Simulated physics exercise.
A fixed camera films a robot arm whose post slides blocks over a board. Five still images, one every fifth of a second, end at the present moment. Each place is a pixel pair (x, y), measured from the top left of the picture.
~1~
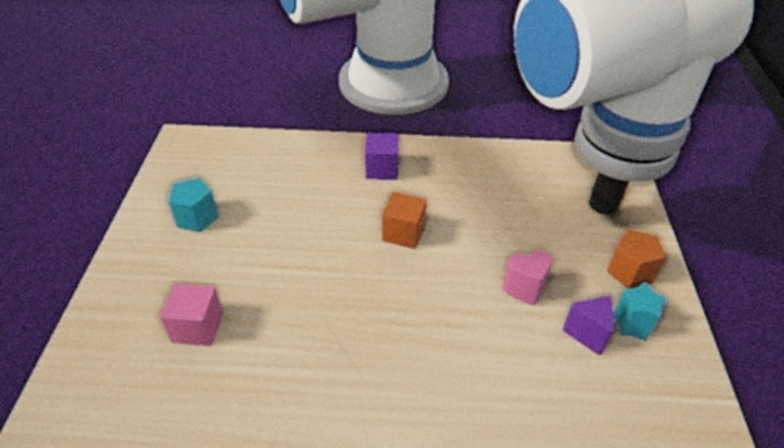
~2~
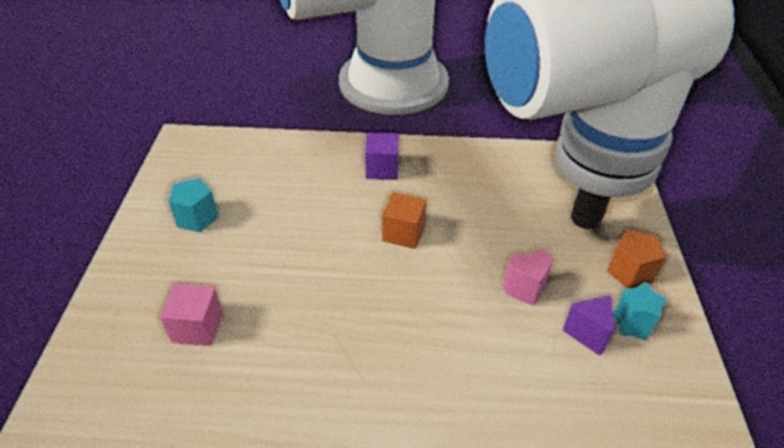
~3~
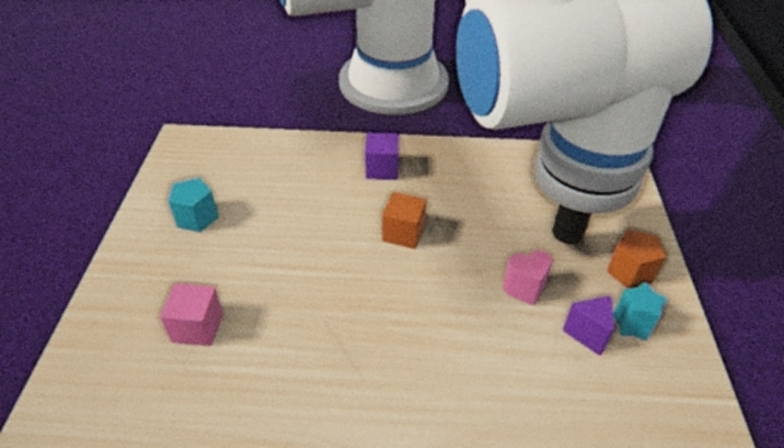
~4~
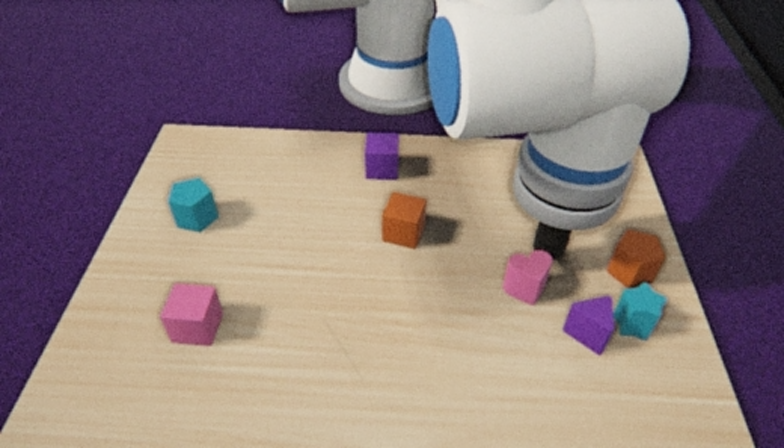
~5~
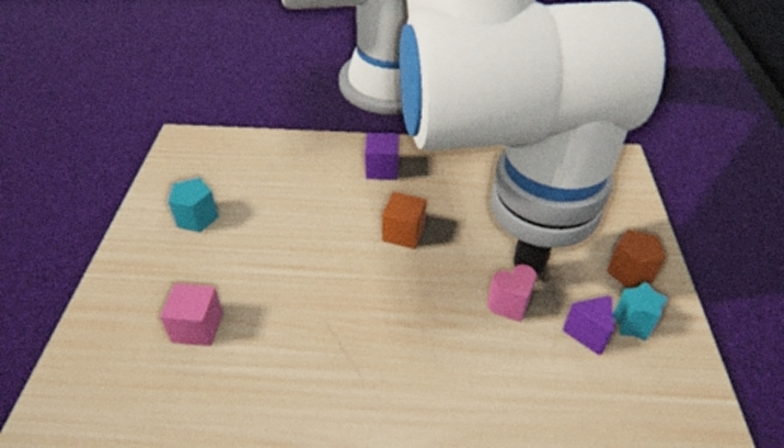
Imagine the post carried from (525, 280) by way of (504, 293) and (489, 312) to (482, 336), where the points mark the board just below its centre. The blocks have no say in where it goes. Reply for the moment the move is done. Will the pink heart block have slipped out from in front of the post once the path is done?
Short answer: No.
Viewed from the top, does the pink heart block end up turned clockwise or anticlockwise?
Viewed from above, counterclockwise.
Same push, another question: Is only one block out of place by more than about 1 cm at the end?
Yes, I think so.
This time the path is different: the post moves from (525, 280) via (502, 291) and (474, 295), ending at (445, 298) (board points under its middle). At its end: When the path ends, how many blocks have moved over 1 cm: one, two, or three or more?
Here I'd predict a lone block moving more than 1 cm.
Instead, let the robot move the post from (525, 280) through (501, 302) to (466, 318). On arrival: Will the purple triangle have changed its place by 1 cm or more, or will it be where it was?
That block stays in place.
The first path, step by step. Halfway along, post (498, 287); pink heart block (495, 308), turned 30° anticlockwise.
At the end, post (485, 321); pink heart block (487, 348), turned 45° anticlockwise; purple triangle in place.
